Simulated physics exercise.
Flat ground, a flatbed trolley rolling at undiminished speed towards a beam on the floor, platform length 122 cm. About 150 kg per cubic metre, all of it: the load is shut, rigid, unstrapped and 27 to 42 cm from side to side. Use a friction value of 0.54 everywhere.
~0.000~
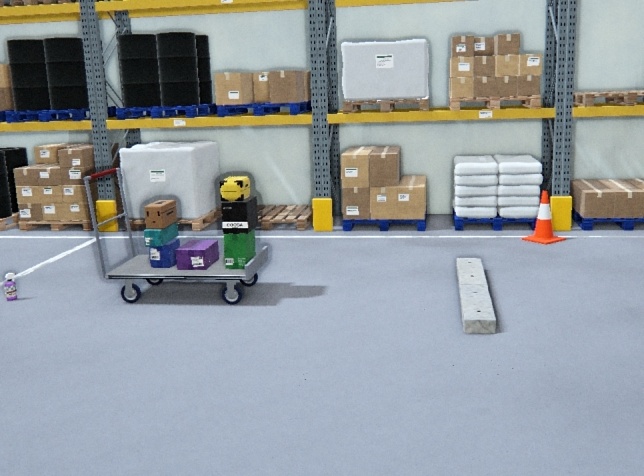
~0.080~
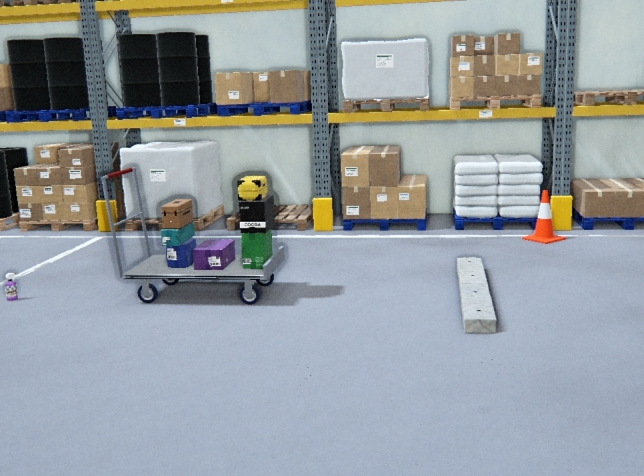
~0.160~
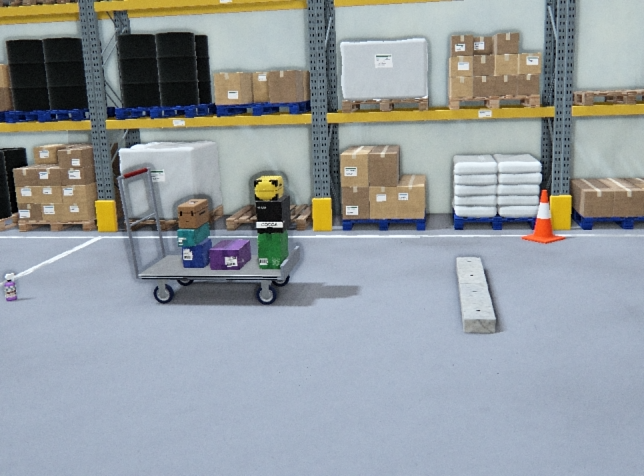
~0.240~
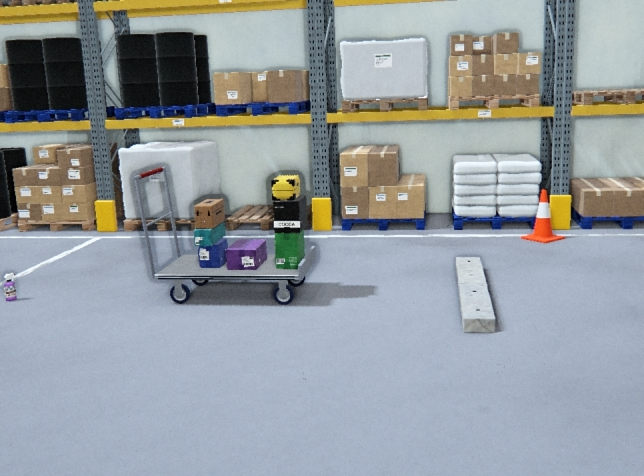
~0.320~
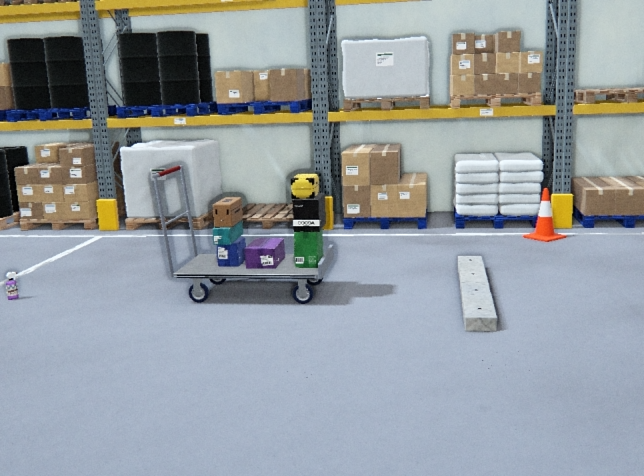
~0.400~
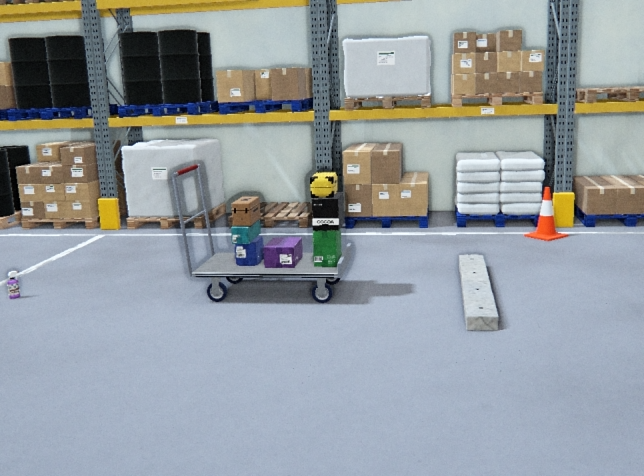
A flatbed trolley loaded with boxes rolls steadily right across the grey warehouse floor.
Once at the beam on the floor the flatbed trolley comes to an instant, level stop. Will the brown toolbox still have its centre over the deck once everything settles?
Yes, it is still on the deck.
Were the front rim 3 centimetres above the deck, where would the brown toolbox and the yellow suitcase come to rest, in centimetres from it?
The brown item would come to rest 0 cm past the front rim, and the yellow one 90 cm past it.
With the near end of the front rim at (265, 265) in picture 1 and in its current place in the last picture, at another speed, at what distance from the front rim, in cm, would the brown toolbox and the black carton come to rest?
Rest positions - brown: 30 behind; black: 30 past.
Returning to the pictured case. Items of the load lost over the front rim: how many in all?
2 of them.
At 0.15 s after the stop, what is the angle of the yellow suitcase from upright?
It leans roughly 20° away from upright.
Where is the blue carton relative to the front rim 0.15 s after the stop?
Behind the rim, near 70 cm.
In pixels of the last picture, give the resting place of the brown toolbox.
About (436, 230).
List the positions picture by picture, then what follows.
Brown toolbox (161, 214), purple carton (198, 255), rim corner (247, 276); 179 cm short of the stop, in the first picture.
Brown toolbox (178, 214), purple carton (215, 254), rim corner (265, 276); 164 cm short of the stop, in the second picture.
Brown toolbox (194, 214), purple carton (231, 255), rim corner (282, 276); 149 cm short of the stop, in the third picture.
Brown toolbox (210, 214), purple carton (247, 254), rim corner (300, 276); 135 cm short of the stop, in the fourth picture.
Brown toolbox (228, 212), purple carton (265, 253), rim corner (320, 275); 120 cm short of the stop, in the fifth picture.
Brown toolbox (246, 211), purple carton (284, 252), rim corner (340, 274); 105 cm short of the stop. Speed about 1.9 m/s, in the sixth picture.
After 0.96 s the deck stops.
After 1.36 s the brown toolbox is 28 cm behind the rim, tilted 40°, near (439, 221) in the last picture's view.
After 1.76 s the brown toolbox is 30 cm behind the rim, tilted 0°, near (436, 230) in the last picture's view.
Final state at 2.0 s, past the rim, black carton and yellow suitcase; behind it, teal parcel, brown toolbox, green parcel, purple carton and blue carton.
